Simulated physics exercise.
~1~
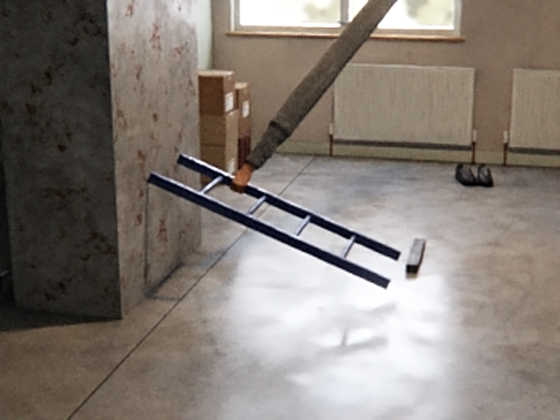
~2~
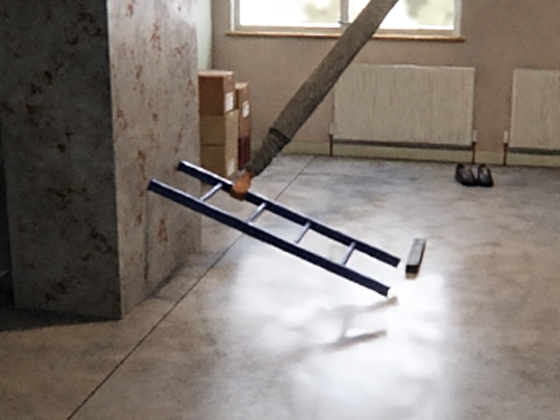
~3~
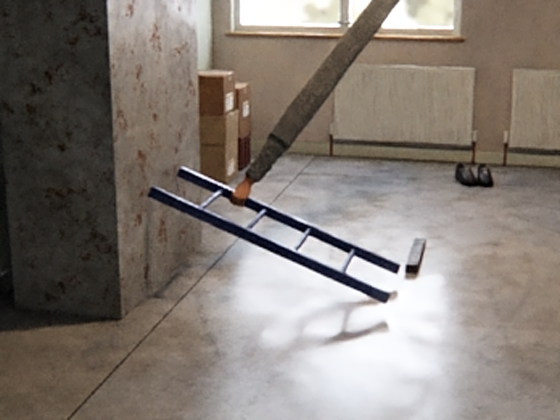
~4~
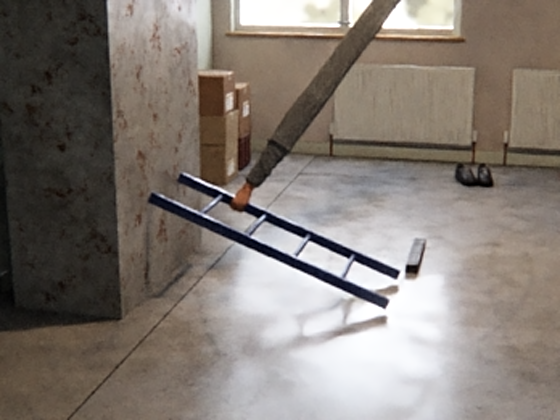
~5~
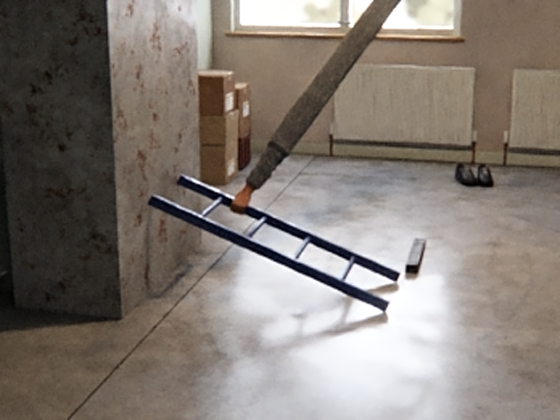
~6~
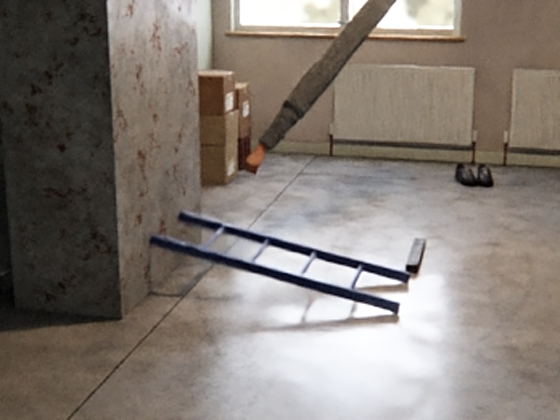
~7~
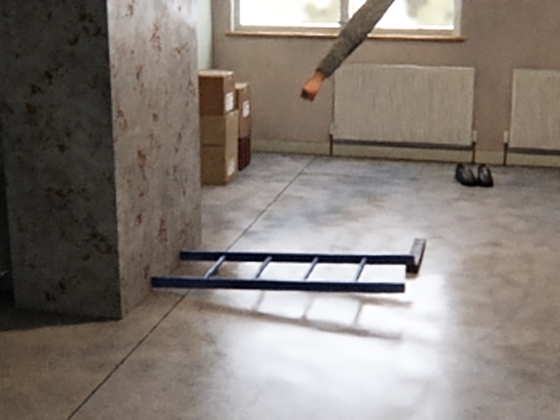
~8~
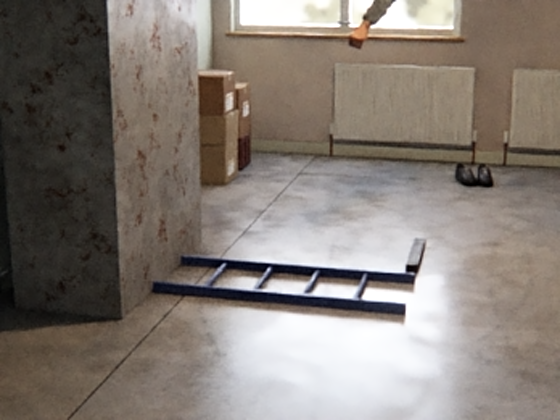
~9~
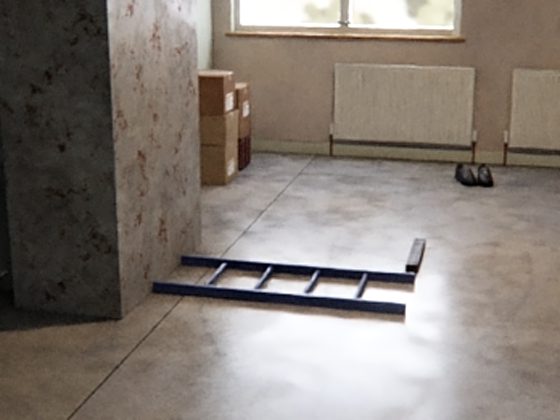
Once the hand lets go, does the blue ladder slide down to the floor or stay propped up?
The blue ladder slides down and falls, ending flat on the floor.
